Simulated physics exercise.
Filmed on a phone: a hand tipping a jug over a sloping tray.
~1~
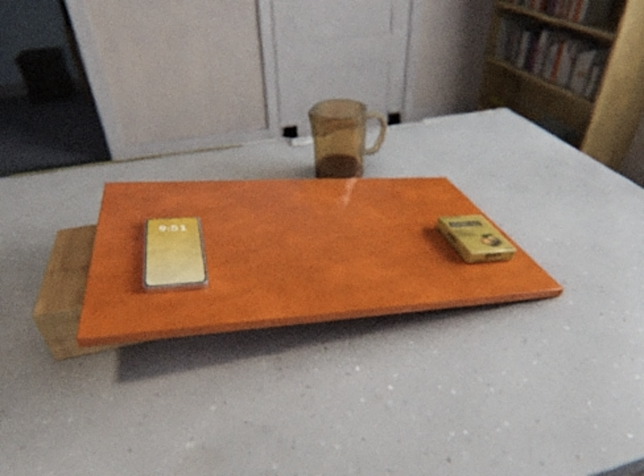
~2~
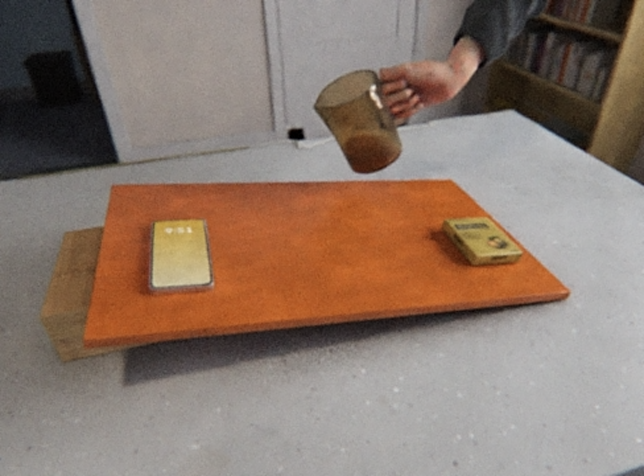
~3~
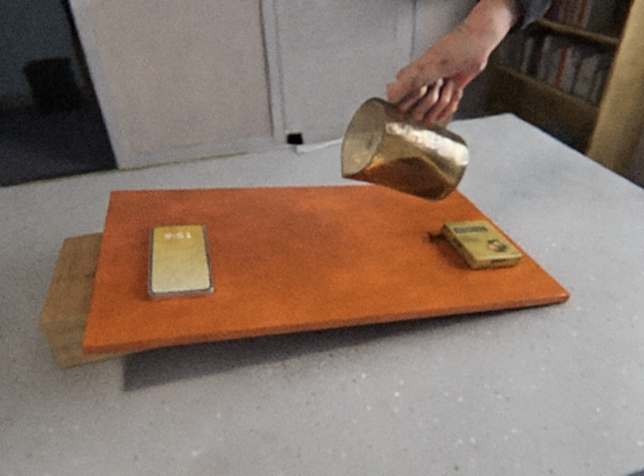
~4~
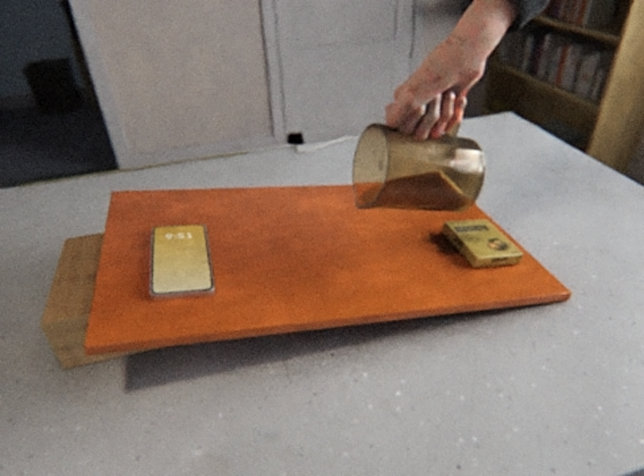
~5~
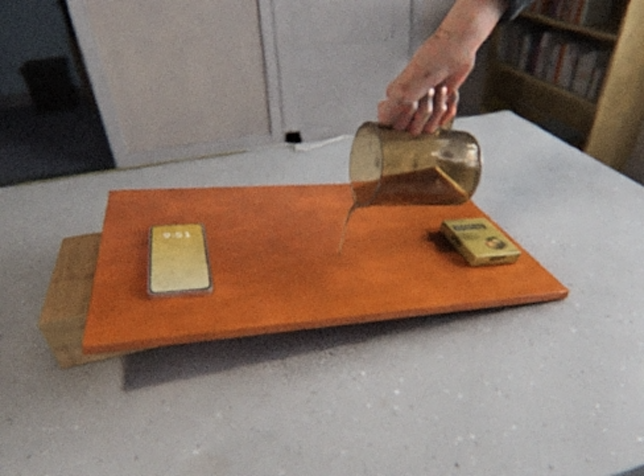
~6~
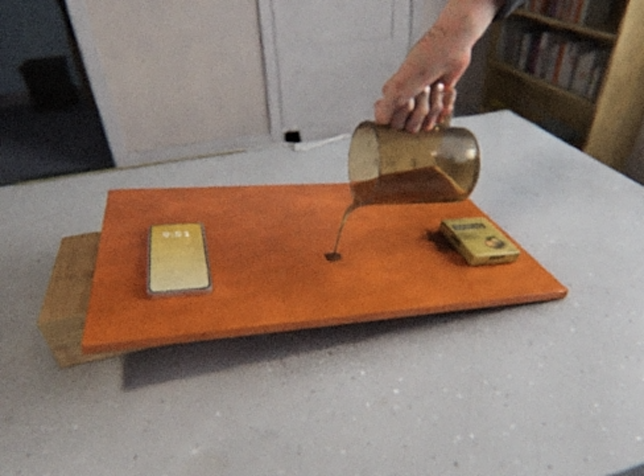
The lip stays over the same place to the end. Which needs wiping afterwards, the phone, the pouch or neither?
The phone escapes; the pouch is reached.
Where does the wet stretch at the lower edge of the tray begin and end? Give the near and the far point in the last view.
It runs from (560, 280) to (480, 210).
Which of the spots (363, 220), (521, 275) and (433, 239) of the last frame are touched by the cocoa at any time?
The first is clear of it; the next in the puddle; the last soaked.
A moment on, it runs down to the right; the phone is untouched; the pouch is untouched.
Further on, it runs down to the right; the phone is untouched; the pouch is reached.
When it is over, it runs down to the right and off the end; the phone is untouched; the pouch is reached.
